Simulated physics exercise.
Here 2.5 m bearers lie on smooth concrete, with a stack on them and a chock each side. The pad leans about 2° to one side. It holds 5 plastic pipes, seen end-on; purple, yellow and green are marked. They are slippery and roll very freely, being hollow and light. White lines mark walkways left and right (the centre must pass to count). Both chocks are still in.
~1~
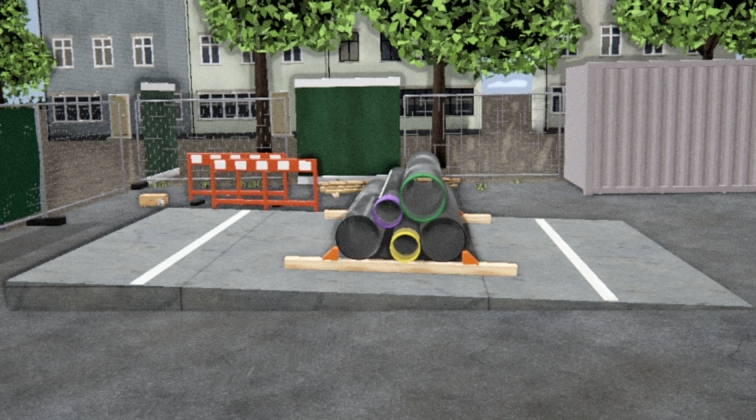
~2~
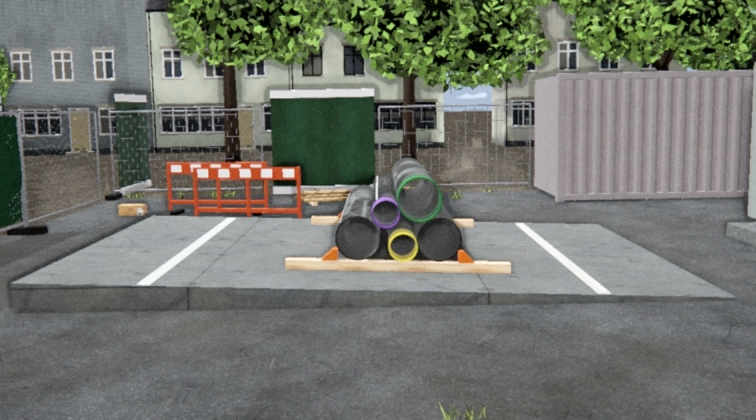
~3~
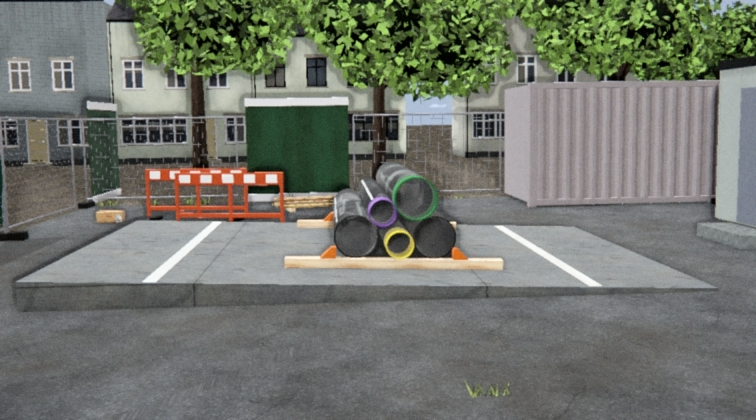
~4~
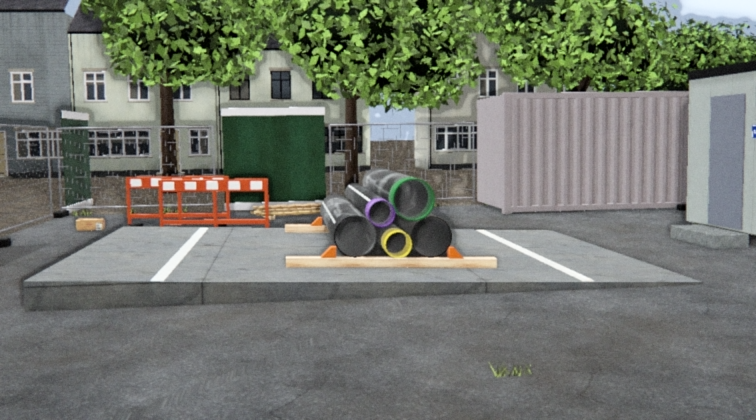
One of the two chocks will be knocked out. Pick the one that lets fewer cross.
The left-hand chock.
With the left chock gone, after 2.2 s, purple is on the bearers, 100 cm from the bearers' left end; yellow is on the bearers, 120 cm from the bearers' right end; green is up on others, 115 cm from the bearers' left end; 0 over a line so far.
With the left chock gone, finally, purple is on the bearers, 100 cm from the bearers' left end; yellow is on the bearers, 120 cm from the bearers' right end; green is up on others, 115 cm from the bearers' left end; 1 over a line so far.
With the right chock gone, after 3.8 s, purple is on the bearers, 115 cm from the bearers' right end, rolling right; yellow is on the bearers, 25 cm from the bearers' right end, rolling right; green is off the bearers, 60 cm short of the right line, rolling right; 1 over a line so far.
With the right chock gone, finally, purple is past the right line; yellow is past the right line; green is past the right line; 5 over a line so far.
